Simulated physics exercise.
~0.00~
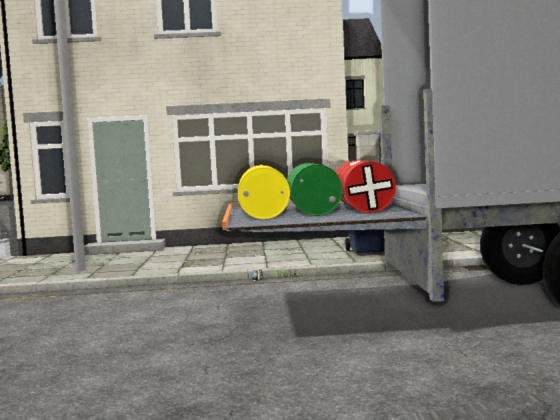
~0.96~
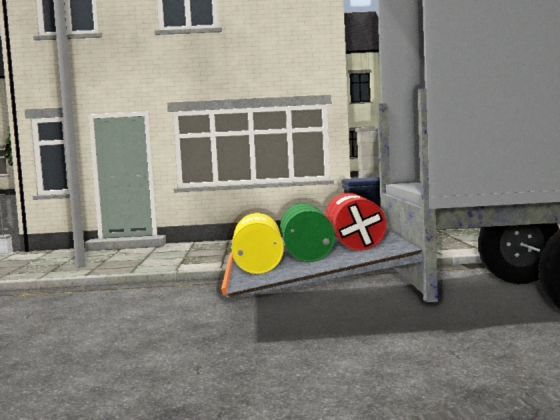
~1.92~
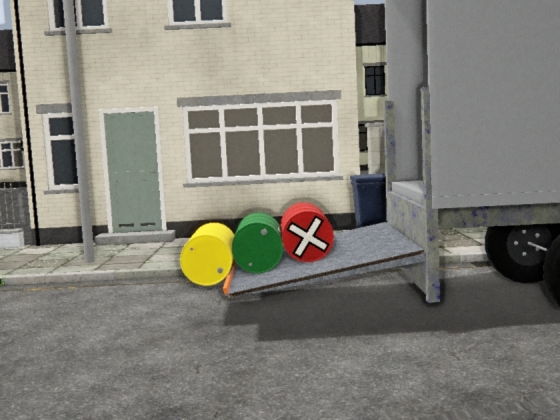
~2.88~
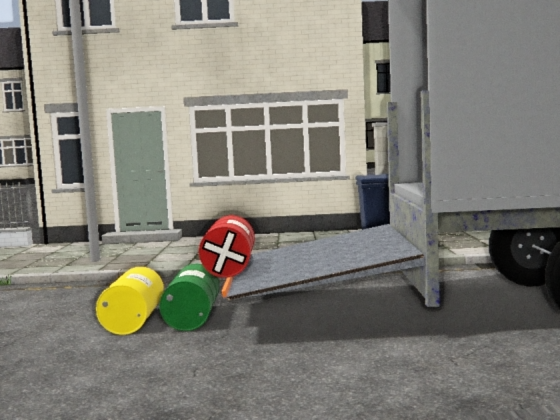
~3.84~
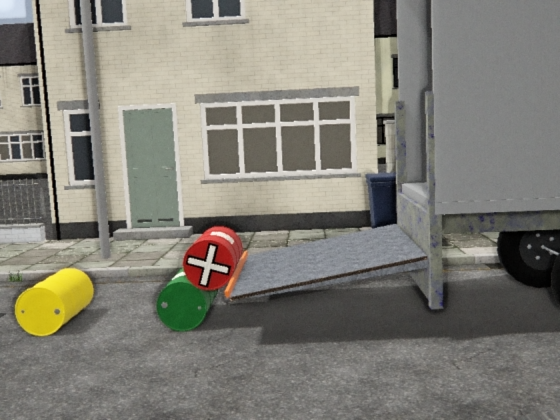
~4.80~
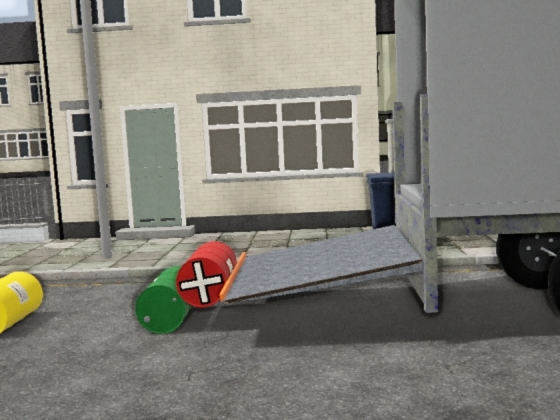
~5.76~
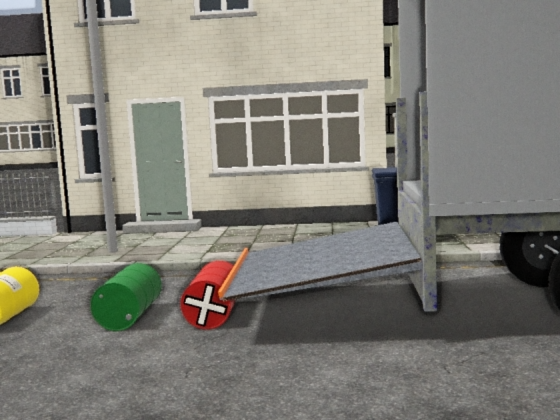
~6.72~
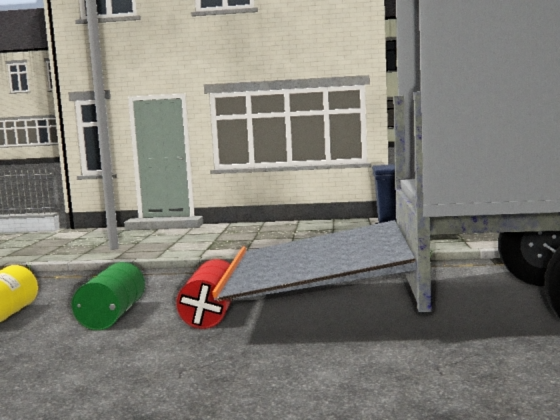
On a roadside in front of a pale brick house with a green door, a lorry's tail-lift is seen from the side, the view drifting slightly. Yellow, green and red drums sit in a row on the raised plate, the red one nearest the lorry and marked with a white cross. The plate sinks and tilts down to the left, and the drums roll towards its orange-edged stop. Yellow goes over first, then green, and red follows, dropping against green before reaching the road. Yellow rolls farthest left, green settles between them, and red rests beside the plate's lowered edge.
